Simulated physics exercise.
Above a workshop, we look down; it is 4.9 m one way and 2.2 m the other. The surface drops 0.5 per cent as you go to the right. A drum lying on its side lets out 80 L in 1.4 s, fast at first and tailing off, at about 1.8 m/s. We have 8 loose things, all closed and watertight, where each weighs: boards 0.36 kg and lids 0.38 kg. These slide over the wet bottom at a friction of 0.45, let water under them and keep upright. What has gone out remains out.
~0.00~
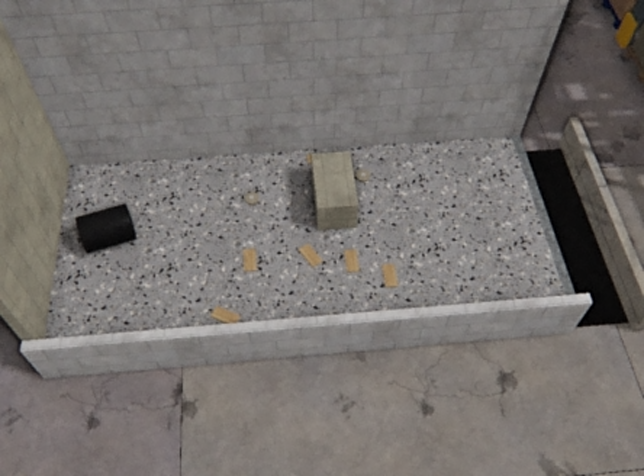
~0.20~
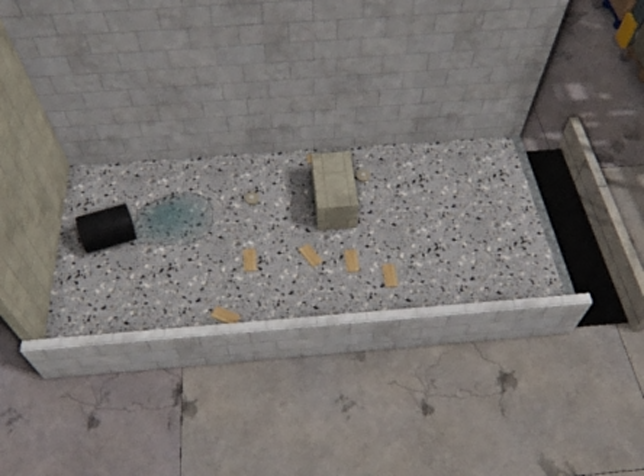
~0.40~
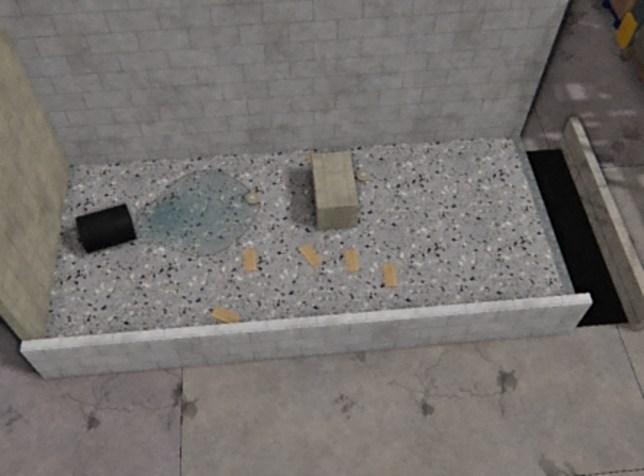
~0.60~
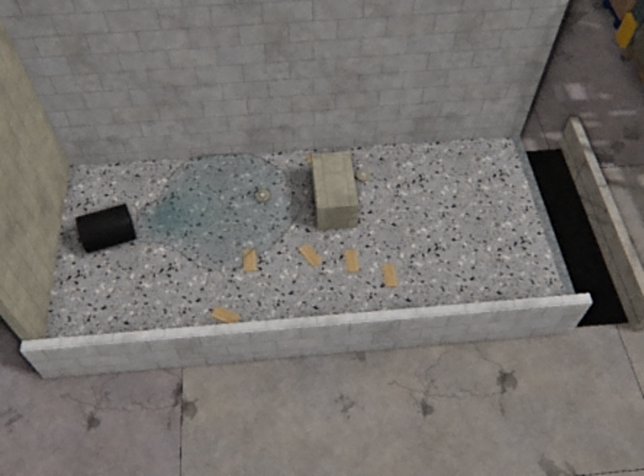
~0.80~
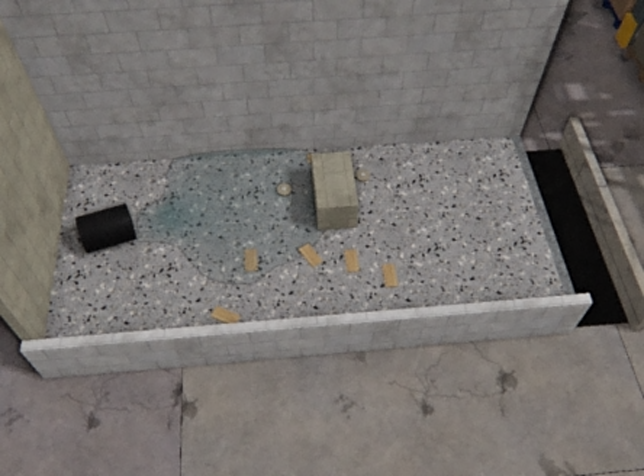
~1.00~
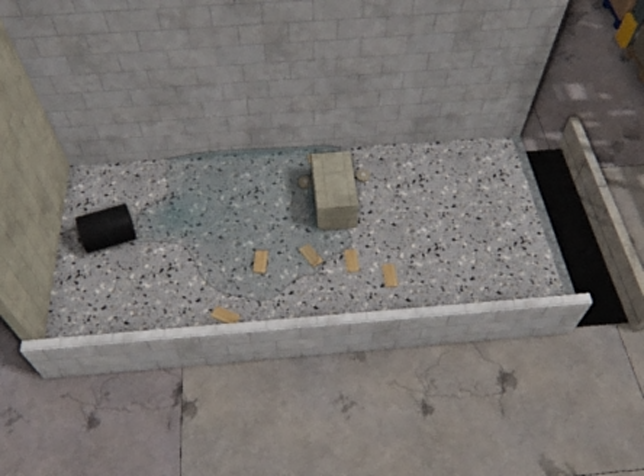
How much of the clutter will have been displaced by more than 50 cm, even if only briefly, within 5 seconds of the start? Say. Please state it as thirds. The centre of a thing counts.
I reckon the two-thirds line is reached.
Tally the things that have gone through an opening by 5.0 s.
The number I get is 3.
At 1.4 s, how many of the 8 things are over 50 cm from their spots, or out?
Result: 2.
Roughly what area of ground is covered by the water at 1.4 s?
3.5 m2.
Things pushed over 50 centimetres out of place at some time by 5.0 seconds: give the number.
My count is 6.
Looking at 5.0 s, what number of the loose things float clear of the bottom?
At that moment it comes to 0.
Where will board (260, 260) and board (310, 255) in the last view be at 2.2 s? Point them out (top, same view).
Around (385, 305) and (401, 288).
After 1.4 s 2 of 8 are over 50 cm from their spots; 4 afloat.
After 2.2 s 5 of 8 are over 50 cm from their spots; 4 afloat.
After 3.5 s 6 of 8 are over 50 cm from their spots; 3 afloat.
After 5.0 s 6 of 8 are over 50 cm from their spots, and 6 have been at some point; 0 afloat.
